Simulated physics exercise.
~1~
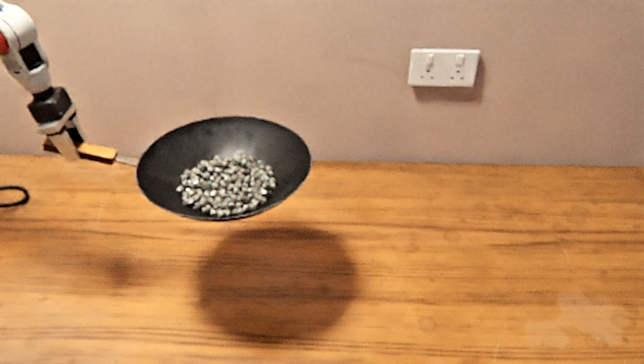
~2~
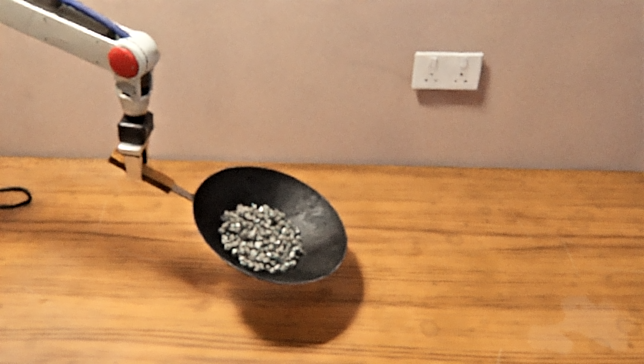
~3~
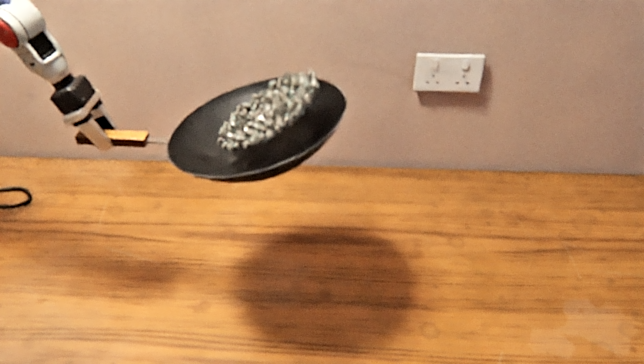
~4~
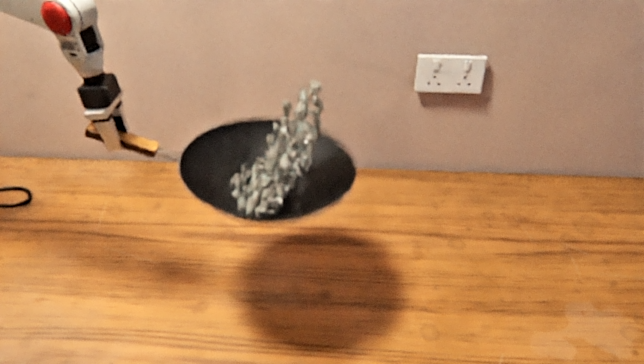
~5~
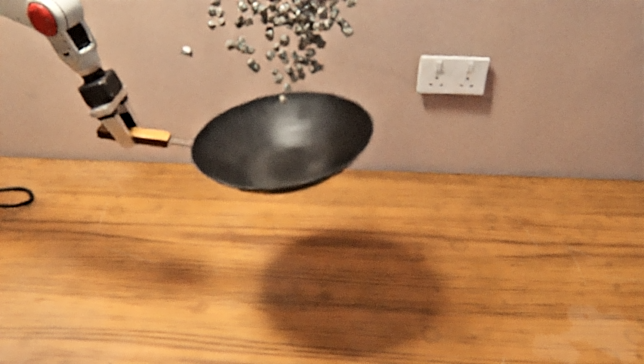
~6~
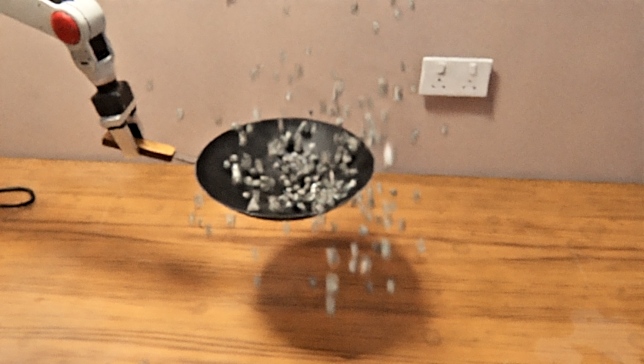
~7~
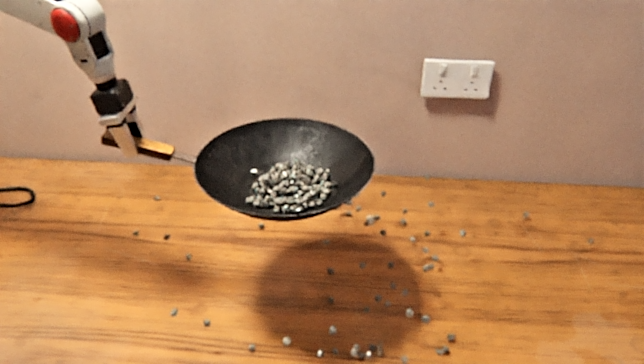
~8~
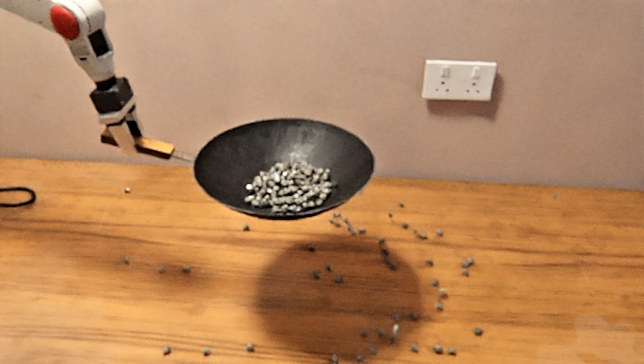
Robot arm swinging and tilting a black wok, tossing grey pebbles high, catching many while others scatter across the wooden table.
